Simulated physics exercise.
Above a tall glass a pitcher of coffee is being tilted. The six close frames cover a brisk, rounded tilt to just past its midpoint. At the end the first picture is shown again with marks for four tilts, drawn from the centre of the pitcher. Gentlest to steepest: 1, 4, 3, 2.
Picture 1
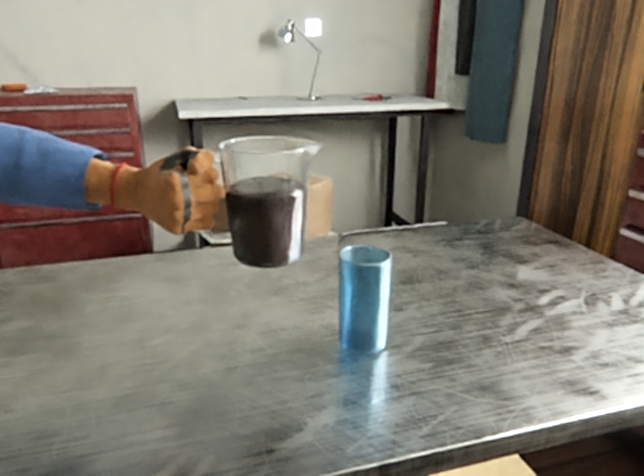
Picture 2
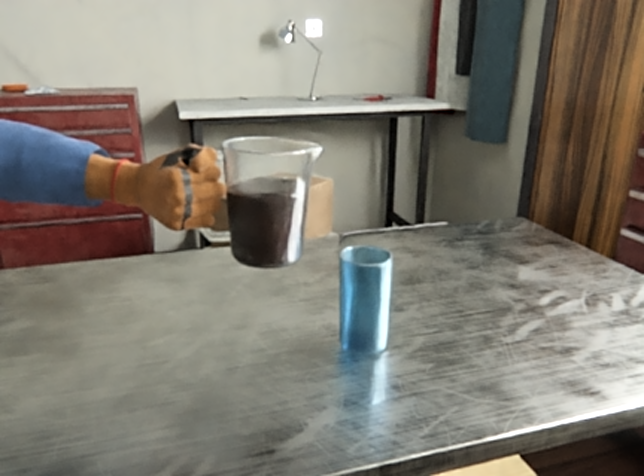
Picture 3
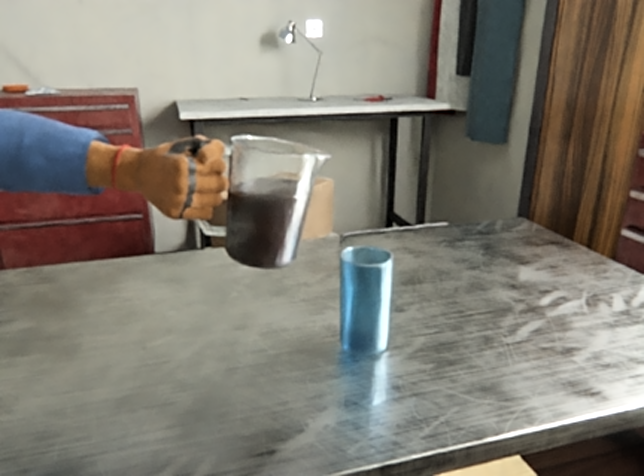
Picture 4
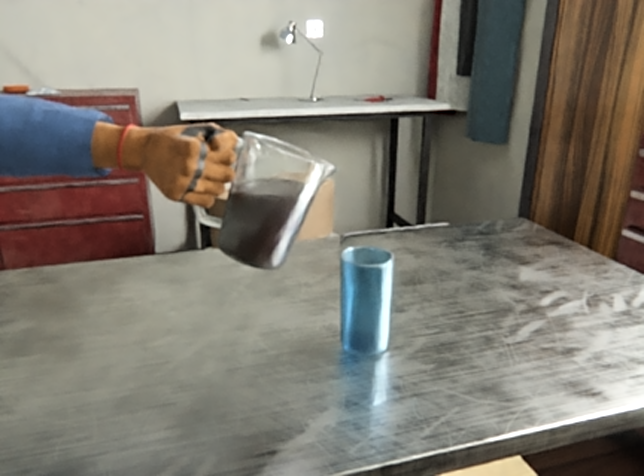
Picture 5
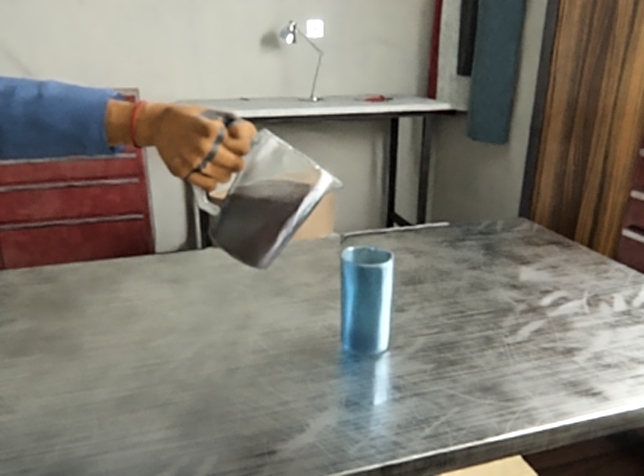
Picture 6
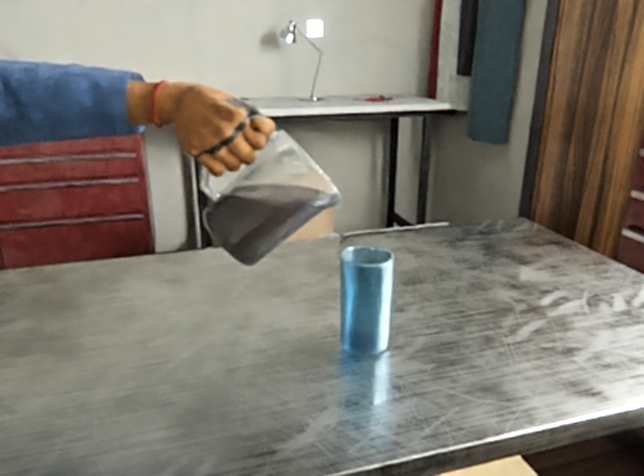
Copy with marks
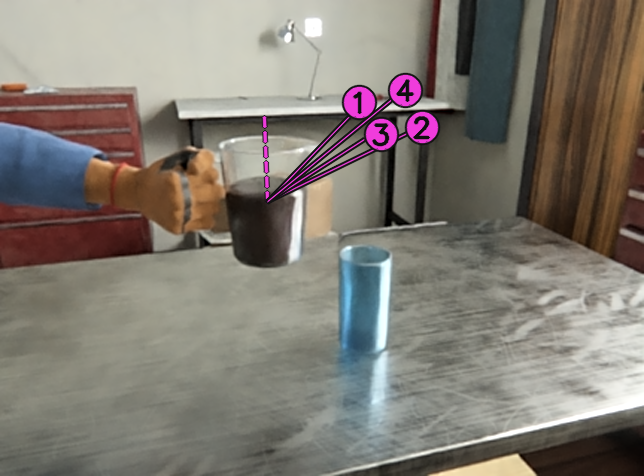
A hand in a dark orange glove, with a blue sleeve, holds a clear pitcher of dark coffee at the left, seen from a fixed, slightly raised view in a workshop. A tall blue glass stands on the scratched grey metal table, with red drawers, a workbench and a lamp behind. The hand rises and turns, tilting the pitcher steadily rightward, its coffee shifting toward the lip.
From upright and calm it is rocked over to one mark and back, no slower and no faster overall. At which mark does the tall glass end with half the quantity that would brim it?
2 is best.
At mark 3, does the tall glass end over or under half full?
Under.
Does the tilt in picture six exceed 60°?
No, it does not.
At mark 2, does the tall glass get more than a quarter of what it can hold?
Yes, clearly.
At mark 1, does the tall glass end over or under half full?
Under half.
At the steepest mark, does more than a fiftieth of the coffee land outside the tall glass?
No, it does not.
In magenta, 1 at (348, 117); 2 at (407, 133); 3 at (364, 139); 4 at (391, 100).
If 1 is chosen, the tall glass ends with about 7 % of what it can hold.
If 2 is chosen, the tall glass ends with about 51 % of what it can hold.
If 3 is chosen, the tall glass ends with about 31 % of what it can hold.
If 4 is chosen, the tall glass ends with about 16 % of what it can hold.
